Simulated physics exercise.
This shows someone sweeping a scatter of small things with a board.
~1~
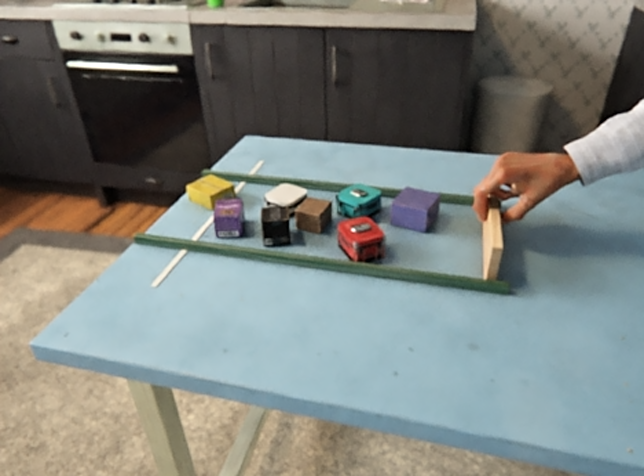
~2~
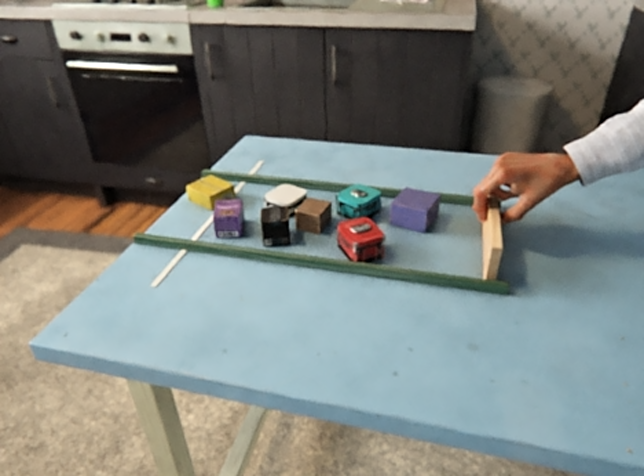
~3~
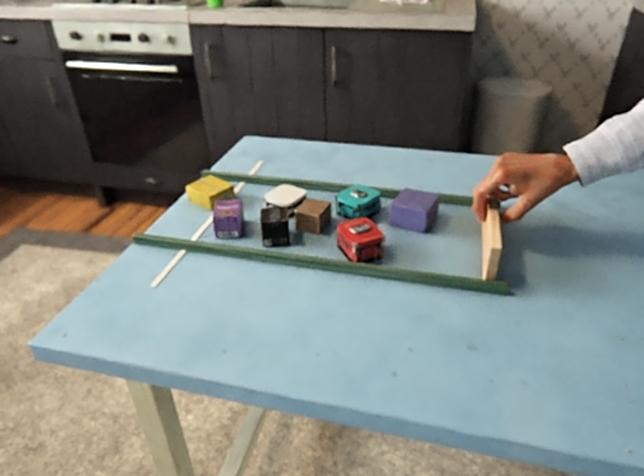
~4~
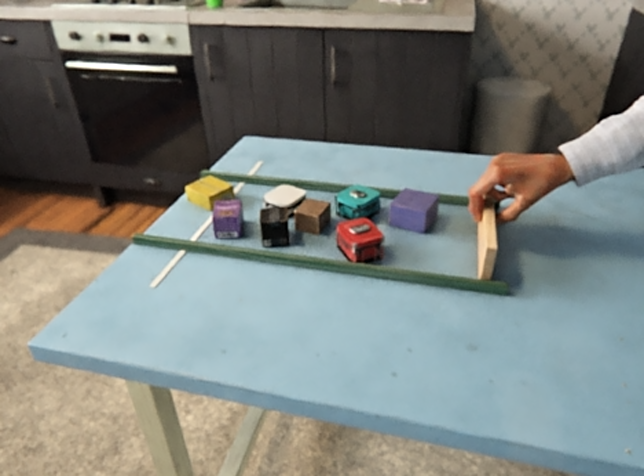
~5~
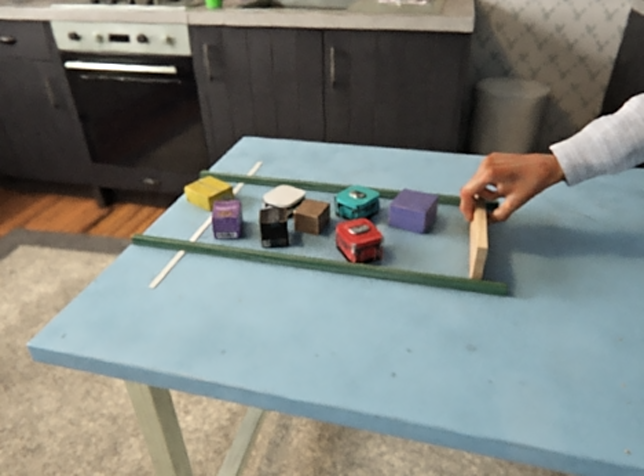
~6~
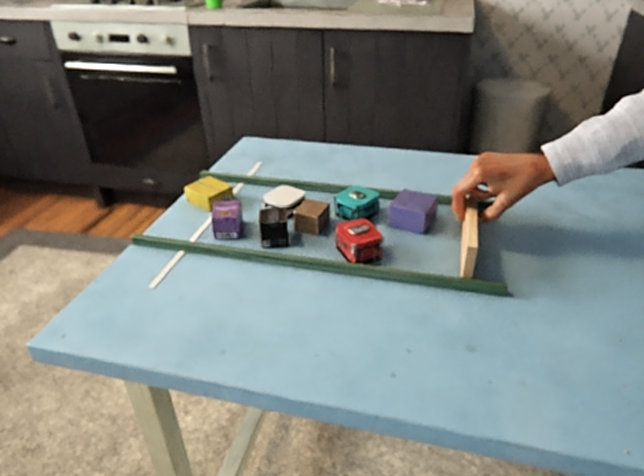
A hand slides an upright wooden board slightly left toward scattered blocks and small cases.
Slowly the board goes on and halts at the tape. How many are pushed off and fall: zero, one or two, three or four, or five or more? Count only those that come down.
The number that fall off is three or four.
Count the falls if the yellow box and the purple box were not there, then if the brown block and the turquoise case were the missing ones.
First 1, then 2.
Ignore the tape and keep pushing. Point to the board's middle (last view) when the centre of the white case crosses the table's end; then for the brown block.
Its middle is around (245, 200) and around (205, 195).
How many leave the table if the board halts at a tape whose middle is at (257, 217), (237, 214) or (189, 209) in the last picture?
The counts: 1, 2 and 6.
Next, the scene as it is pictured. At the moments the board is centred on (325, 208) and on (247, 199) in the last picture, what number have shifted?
By then 6, and 8.
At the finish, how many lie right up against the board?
In contact: 2.
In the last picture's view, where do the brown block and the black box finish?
First (175, 203), then (150, 221).
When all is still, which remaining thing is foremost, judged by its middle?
That is the turquoise case.
Soon after, none off yet; yellow box at rest near (209, 194); purple box at rest near (228, 219); white case at rest near (285, 202).
Then, none off yet; yellow box moving near (206, 194); purple box at rest near (226, 219); white case moved about its own width near (241, 199).
Further on, one off so far; yellow box falling near (161, 260); purple box moved well along near (171, 213); white case moved well along near (183, 192).
At rest, the number that fall off is three or four; fallen, white case, purple box and yellow box.
